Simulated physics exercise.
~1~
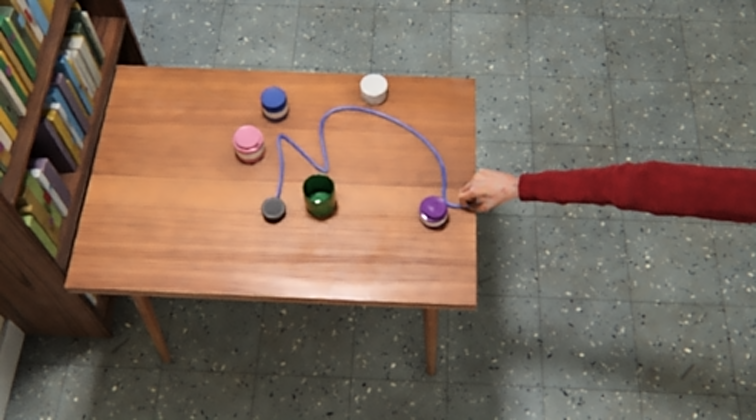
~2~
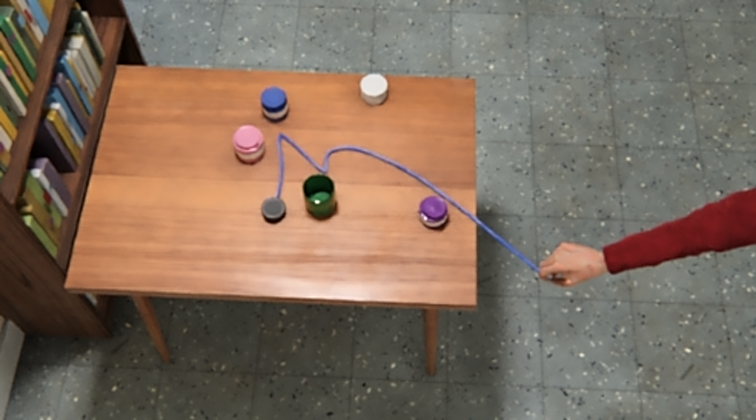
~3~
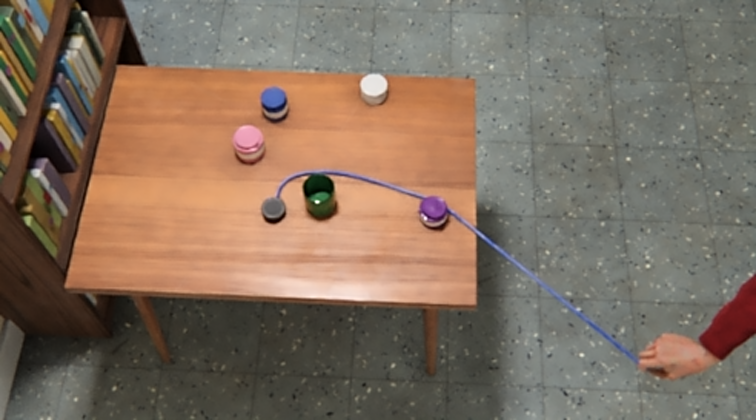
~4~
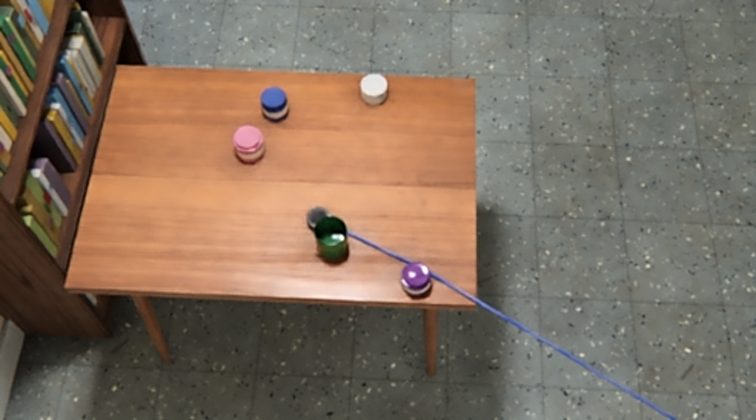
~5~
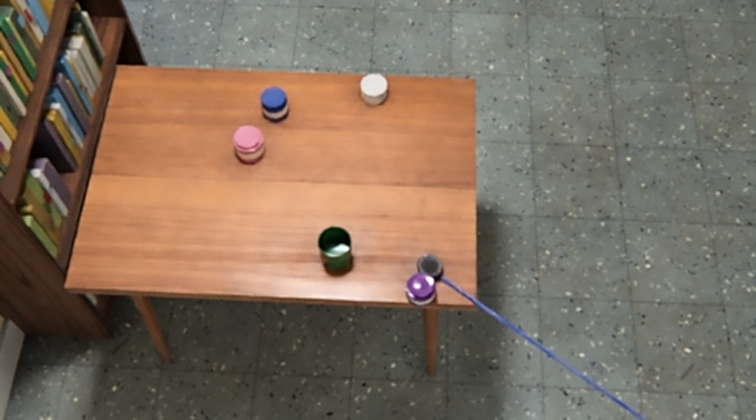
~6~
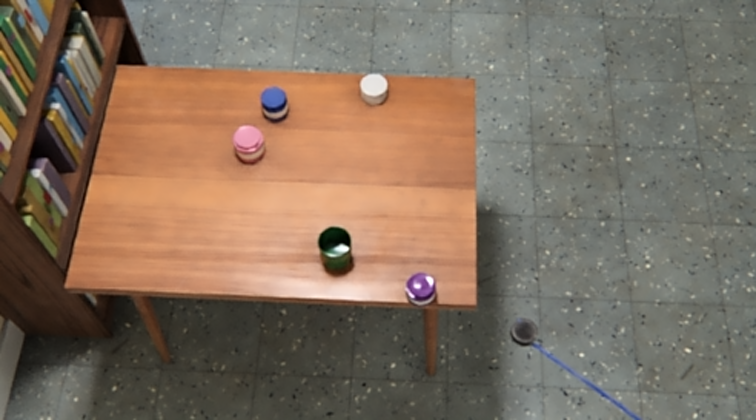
On a wooden table, a hand pulled a thin blue cord rightwards until the small dark reel at its end slid off the edge, dragging the green mug and purple jar towards the front, while the pink, blue and white containers stayed put.
